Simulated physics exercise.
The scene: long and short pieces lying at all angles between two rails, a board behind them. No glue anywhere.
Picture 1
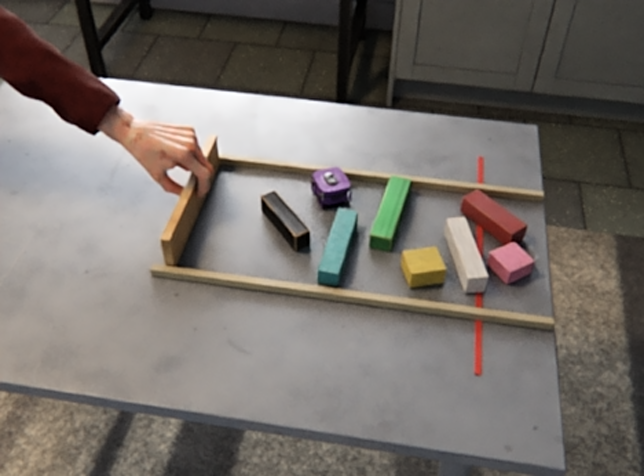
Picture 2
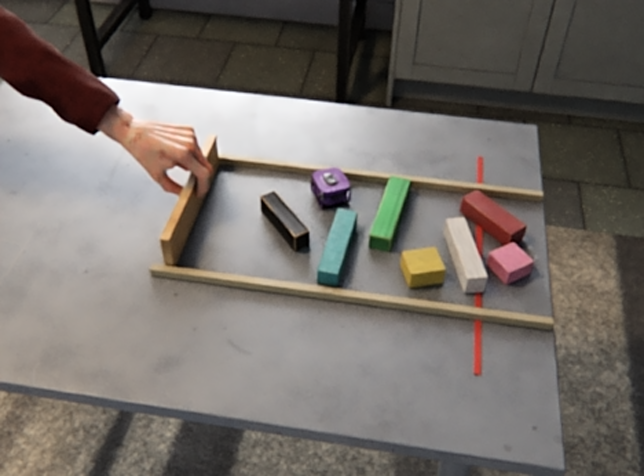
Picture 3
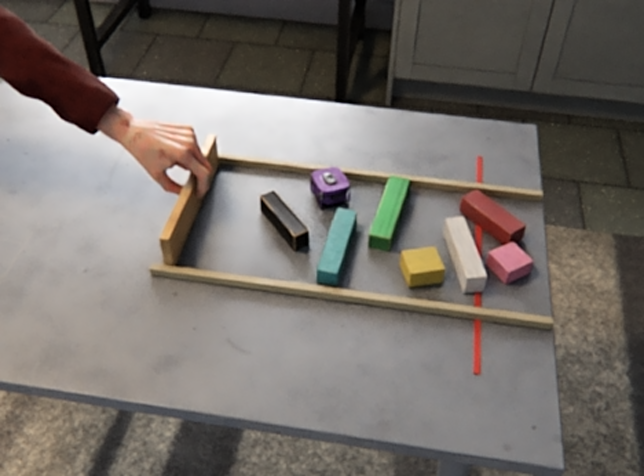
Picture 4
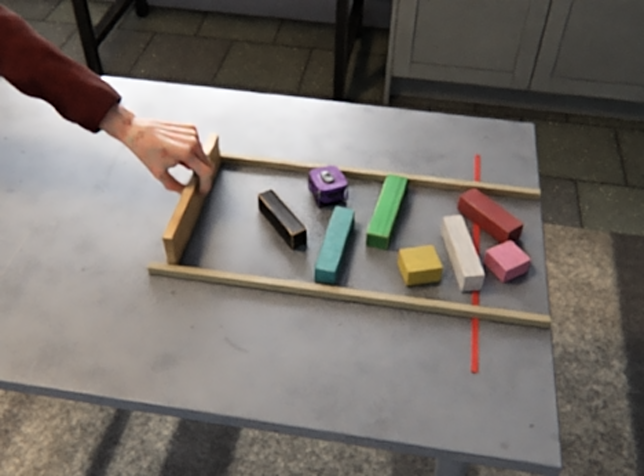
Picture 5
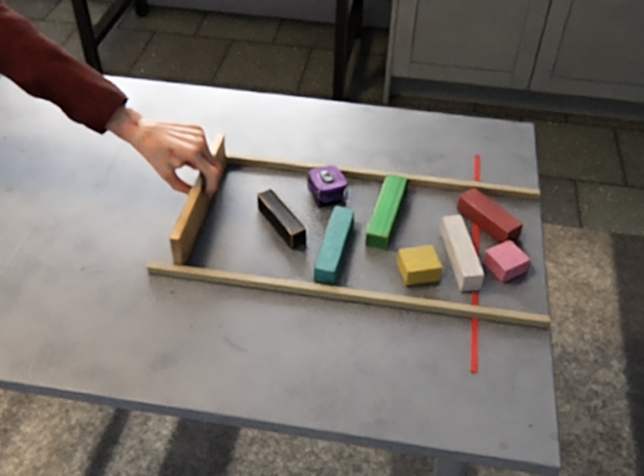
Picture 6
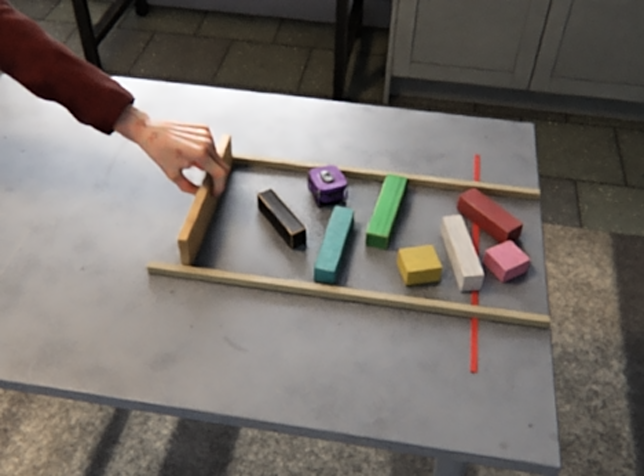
A hand holding a wooden board upright, then sliding it slightly right between two rails toward scattered coloured blocks that stay still.
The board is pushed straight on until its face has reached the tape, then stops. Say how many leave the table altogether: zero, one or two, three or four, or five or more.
The number that fall off is three or four.
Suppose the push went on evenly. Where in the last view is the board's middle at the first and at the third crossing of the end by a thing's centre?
Near (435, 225) and (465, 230).
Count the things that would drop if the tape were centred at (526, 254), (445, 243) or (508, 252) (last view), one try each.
The counts: 6, 1 and 5.
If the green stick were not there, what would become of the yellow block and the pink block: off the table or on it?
The yellow block remains up, the pink block comes down.
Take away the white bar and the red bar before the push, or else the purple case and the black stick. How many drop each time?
First 1, then 1.
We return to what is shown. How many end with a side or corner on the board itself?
In contact: 2.
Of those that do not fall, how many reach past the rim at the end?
That would be 1.
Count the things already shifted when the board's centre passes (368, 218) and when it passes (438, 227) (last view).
5 and 8.
Soon after, none off yet; pink block at rest near (506, 261); red bar at rest near (489, 216); white bar at rest near (461, 252).
After that, none off yet; pink block at rest near (506, 261); red bar at rest near (489, 216); white bar moving near (468, 253).
In the end, the number that fall off is three or four; gone, white bar, red bar and pink block.
